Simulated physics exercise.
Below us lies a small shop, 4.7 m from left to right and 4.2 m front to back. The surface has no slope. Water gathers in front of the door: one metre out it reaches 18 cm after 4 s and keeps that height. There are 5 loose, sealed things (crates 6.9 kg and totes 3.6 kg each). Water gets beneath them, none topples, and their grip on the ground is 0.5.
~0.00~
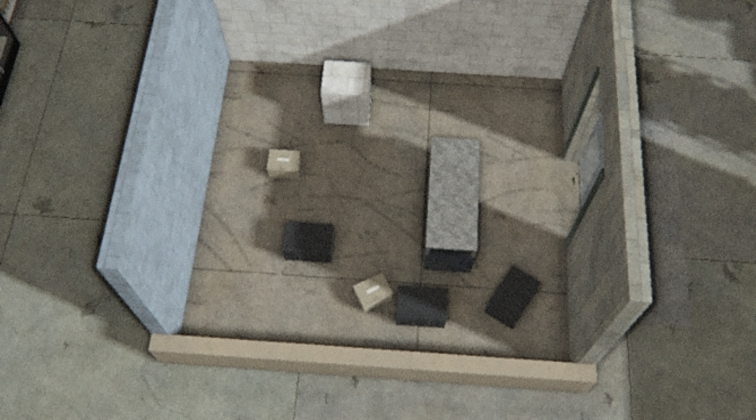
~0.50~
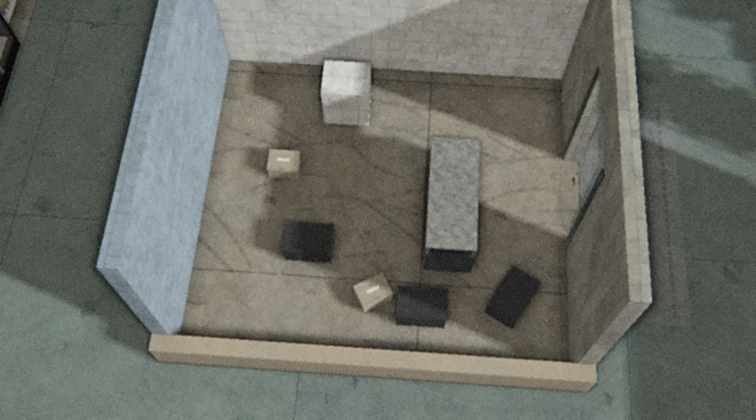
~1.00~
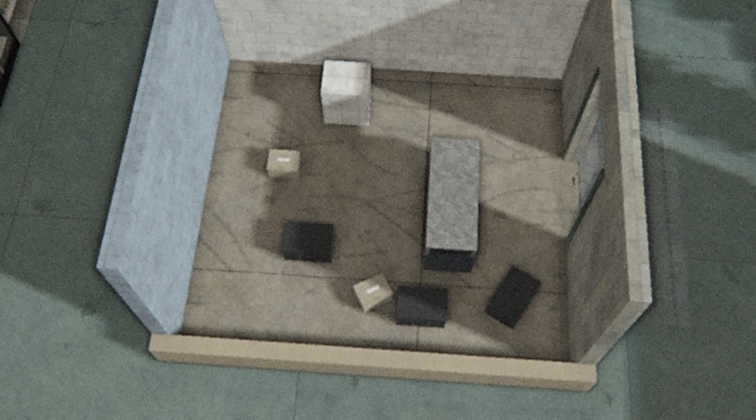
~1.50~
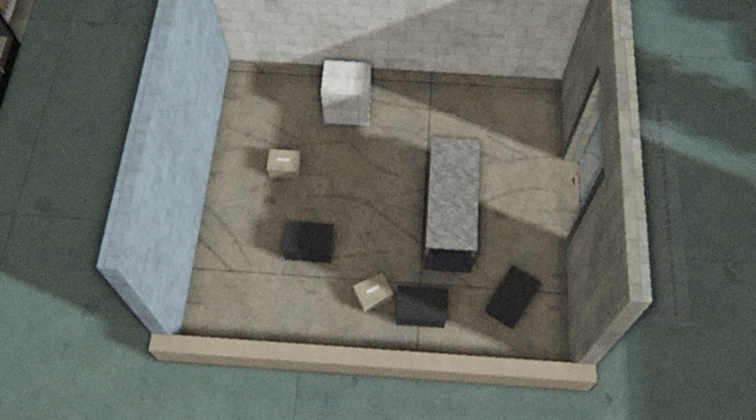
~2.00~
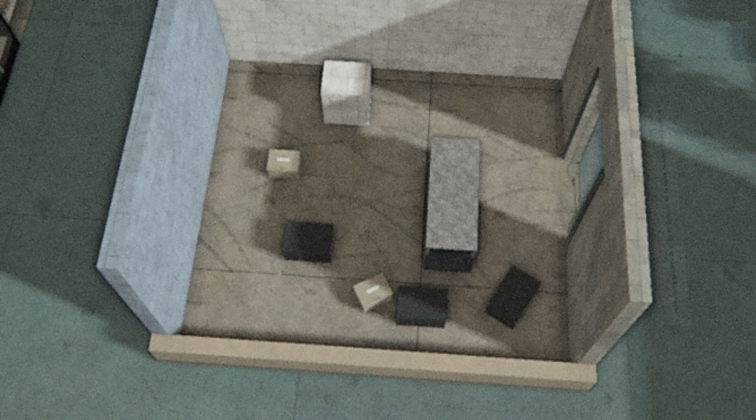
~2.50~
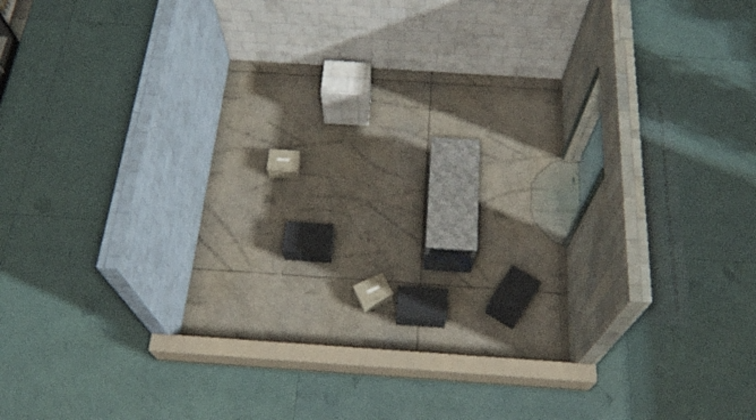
We see a small shop from above, with pale crates, dark totes and larger blocks standing motionless on its floor. The ground outside turns from grey to dull green, then a faint patch of water appears inside the right-hand doorway.
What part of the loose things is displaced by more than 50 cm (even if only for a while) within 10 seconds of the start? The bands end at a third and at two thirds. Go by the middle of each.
It is not even a third.
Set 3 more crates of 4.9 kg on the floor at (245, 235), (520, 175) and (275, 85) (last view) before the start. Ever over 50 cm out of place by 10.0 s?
In that order: Under, over, over.
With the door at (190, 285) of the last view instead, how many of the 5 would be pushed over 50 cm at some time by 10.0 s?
In that case 4 of them.
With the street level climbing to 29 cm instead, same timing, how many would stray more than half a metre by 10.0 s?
Then 3.
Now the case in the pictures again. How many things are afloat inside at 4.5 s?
0 of them.
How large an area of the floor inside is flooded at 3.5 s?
Roughly 1.5 m2.
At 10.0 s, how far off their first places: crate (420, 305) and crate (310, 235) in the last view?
In turn: 20 cm, 0 cm.
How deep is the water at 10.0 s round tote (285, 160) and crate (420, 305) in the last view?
Roughly 1 and 3 cm.
After 3.5 s 0 of 5 are over 50 cm from their spots; 0 afloat.
After 4.5 s 0 of 5 are over 50 cm from their spots; 0 afloat.
After 7.0 s 1 of 5 are over 50 cm from their spots; 1 afloat.
After 10.0 s 1 of 5 are over 50 cm from their spots, and 1 have been at some point; 1 afloat.
